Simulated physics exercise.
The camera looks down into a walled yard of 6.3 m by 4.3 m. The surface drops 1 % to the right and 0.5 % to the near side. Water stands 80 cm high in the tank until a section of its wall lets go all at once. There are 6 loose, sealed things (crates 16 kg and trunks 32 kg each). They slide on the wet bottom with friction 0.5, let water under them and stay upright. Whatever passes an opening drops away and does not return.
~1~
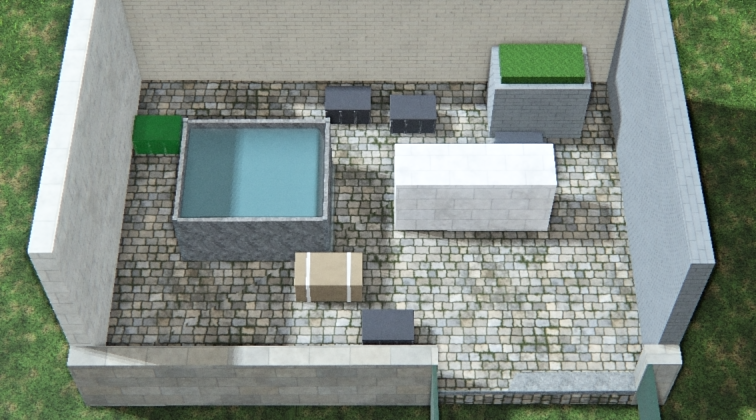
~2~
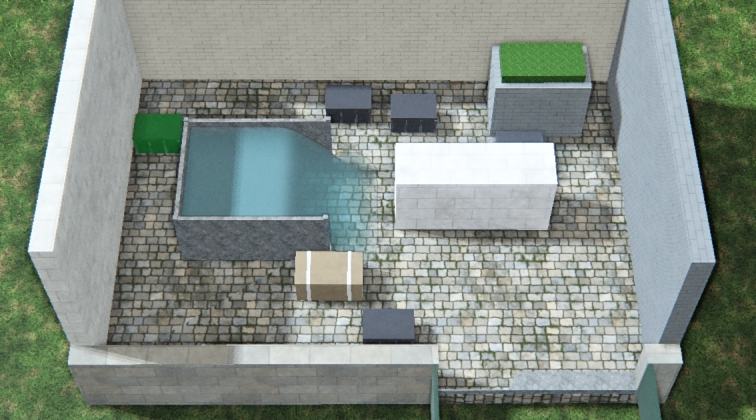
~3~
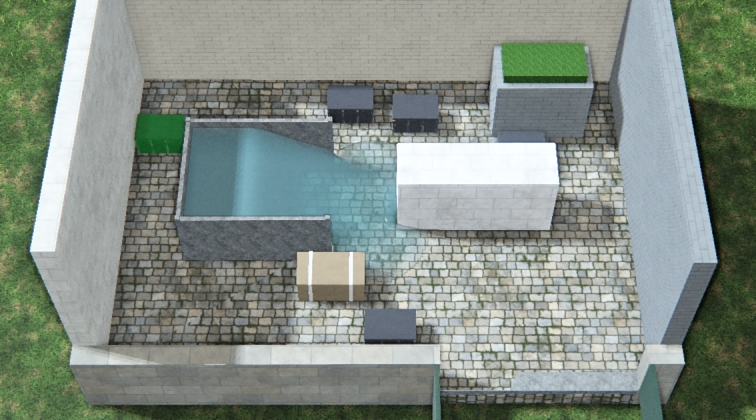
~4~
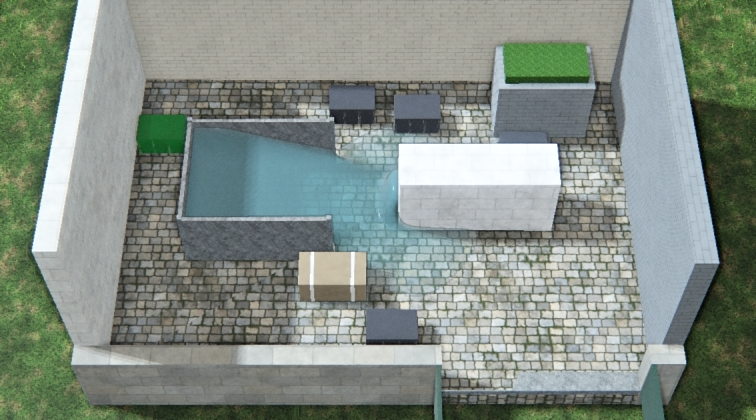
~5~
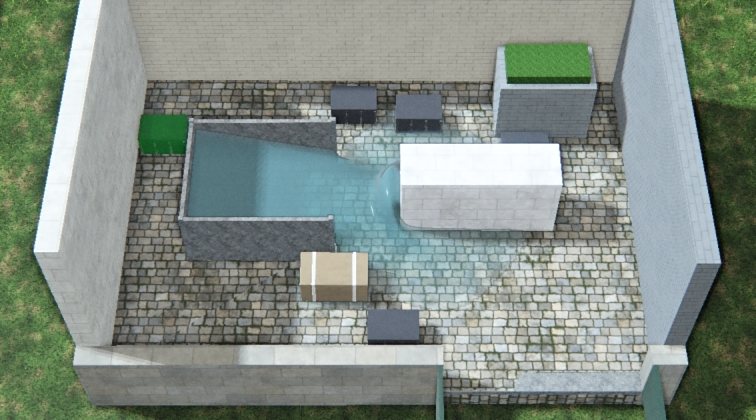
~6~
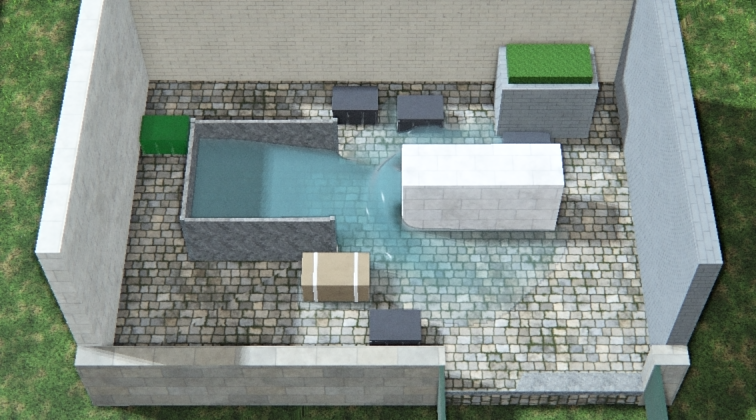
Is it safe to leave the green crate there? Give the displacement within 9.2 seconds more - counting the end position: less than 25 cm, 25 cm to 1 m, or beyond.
Green crate holds its place.
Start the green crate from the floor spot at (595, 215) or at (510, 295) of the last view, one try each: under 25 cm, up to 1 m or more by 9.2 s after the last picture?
In turn: It ends far away; it ends far away.
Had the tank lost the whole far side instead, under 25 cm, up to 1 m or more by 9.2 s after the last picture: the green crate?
In that case the green crate ends far away.
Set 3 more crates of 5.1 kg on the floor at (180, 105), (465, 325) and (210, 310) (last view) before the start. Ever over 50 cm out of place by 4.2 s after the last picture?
In turn: Short of it, past it, under.
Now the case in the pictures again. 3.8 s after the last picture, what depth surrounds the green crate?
Roughly 4 cm.
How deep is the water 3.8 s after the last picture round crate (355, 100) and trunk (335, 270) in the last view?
About 4 and 3 cm.
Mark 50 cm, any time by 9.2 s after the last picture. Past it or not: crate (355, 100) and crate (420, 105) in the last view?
In turn: Over, over.
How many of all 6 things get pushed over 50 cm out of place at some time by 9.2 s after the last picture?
I count 3.
Then, 1.2 s after the last picture the green crate is near (164, 128), 0.0 m from its start, aground; 0 of 6 are out; 2 afloat.
Then, 3.8 s after the last picture the green crate is near (164, 128), 0.0 m from its start, aground; 0 of 6 are out; 1 afloat.
Then, 6.2 s after the last picture the green crate is near (164, 128), 0.0 m from its start, aground; 0 of 6 are out; 0 afloat.
Then, 9.2 s after the last picture the green crate is near (164, 128), 0.0 m from its start, aground; 0 of 6 are out; 0 afloat.
